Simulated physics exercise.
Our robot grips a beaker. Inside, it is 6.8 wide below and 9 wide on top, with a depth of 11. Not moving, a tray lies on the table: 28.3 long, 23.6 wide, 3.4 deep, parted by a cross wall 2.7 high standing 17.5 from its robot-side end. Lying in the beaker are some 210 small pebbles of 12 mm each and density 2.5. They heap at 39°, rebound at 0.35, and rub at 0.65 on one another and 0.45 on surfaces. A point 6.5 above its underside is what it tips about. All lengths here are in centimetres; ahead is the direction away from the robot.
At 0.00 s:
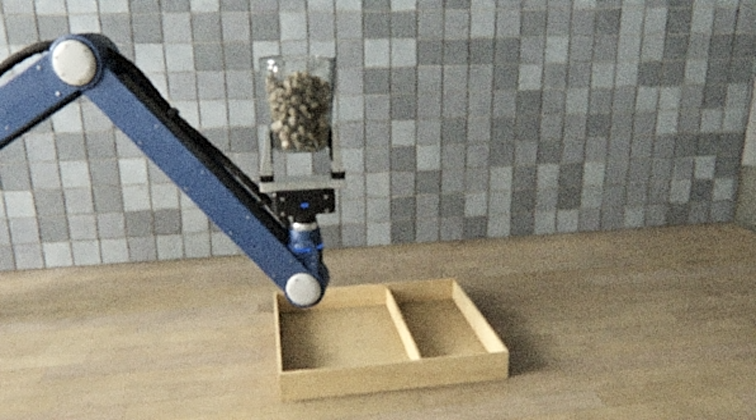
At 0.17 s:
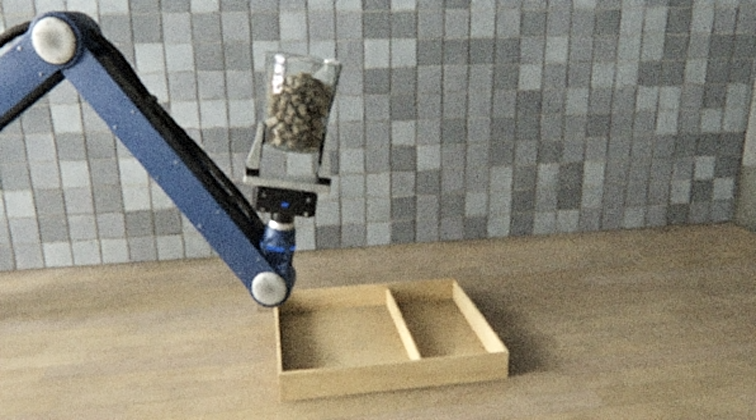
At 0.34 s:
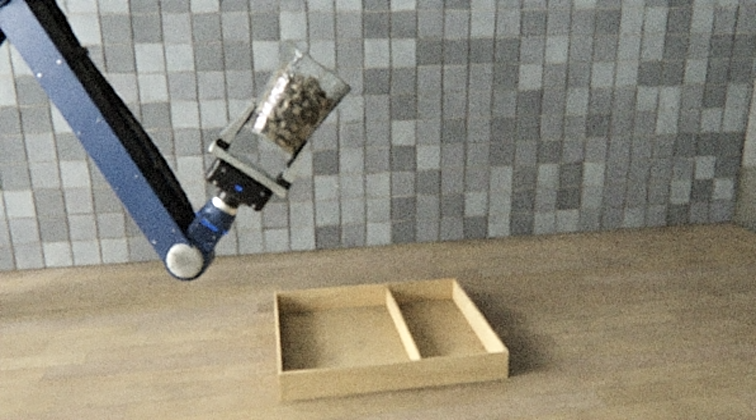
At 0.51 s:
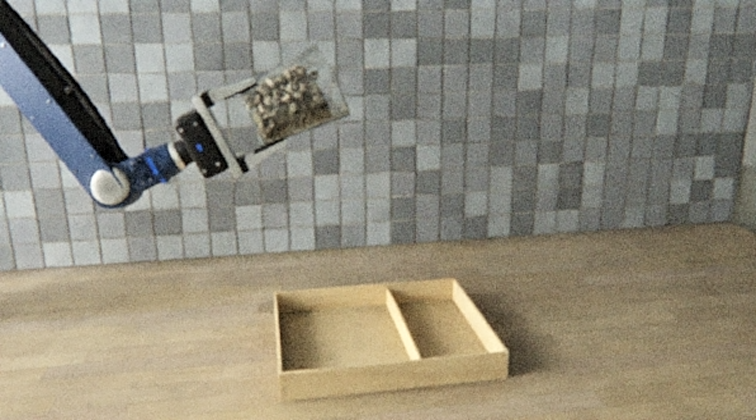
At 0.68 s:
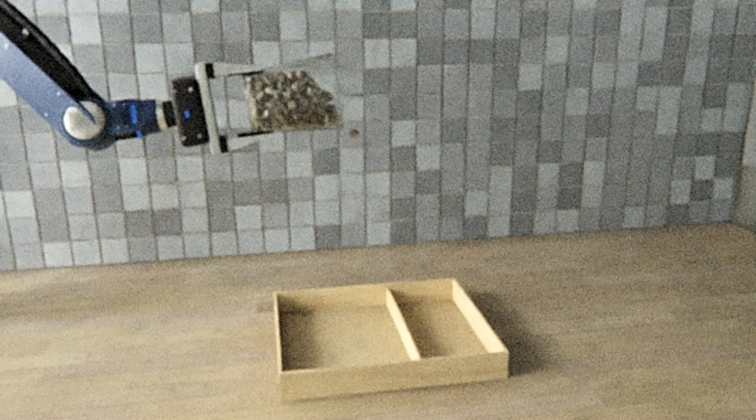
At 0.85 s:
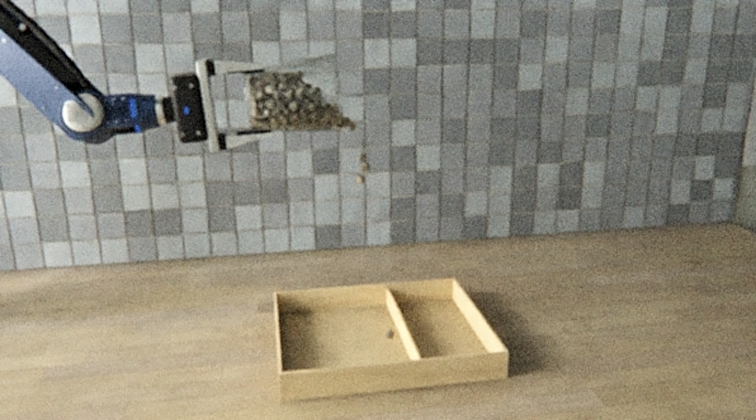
A blue robot arm tilts a clear beaker of pebbles rightward, and a few drop out.
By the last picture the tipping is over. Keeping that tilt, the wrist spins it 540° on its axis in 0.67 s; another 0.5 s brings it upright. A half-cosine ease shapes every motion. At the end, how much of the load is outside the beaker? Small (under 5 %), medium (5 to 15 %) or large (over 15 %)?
Large.
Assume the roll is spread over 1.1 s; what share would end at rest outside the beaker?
You'd be looking at some 40 per cent.
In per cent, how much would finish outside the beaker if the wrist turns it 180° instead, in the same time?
Estimate: Approx. 20 per cent.
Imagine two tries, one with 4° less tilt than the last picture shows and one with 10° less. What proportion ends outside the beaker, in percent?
About 15 and 5 per cent.
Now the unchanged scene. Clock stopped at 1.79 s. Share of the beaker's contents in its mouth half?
40 %, roughly.
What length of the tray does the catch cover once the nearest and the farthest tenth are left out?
I'd put it at around 14 cm.
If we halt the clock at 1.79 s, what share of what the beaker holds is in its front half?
Roughly 45 per cent.
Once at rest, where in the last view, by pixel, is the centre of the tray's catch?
I'd place it near (388, 332) in the last picture.
After 1.32 s, tipped 86°, highest piece 39 above the table; 184 in the beaker, 7 in the robot-side part, 1 in the far-side part, 20 in flight or on a rim.
After 1.79 s, tipped 39°, highest piece 37 above the table; 158 in the beaker, 35 in the robot-side part, 16 in the far-side part, 1 on the table or floor, 2 in flight or on a rim.
After 2.22 s, upright, highest piece 39 above the table; 157 in the beaker, 37 in the robot-side part, 17 in the far-side part, 1 on the table or floor.
After 2.92 s, upright, highest piece 39 above the table; 157 in the beaker, 37 in the robot-side part, 17 in the far-side part, 1 on the table or floor.
In the end, 157 in the beaker, 37 in the robot-side part, 17 in the far-side part, 1 on the table or floor. That is 26 % outside the beaker.
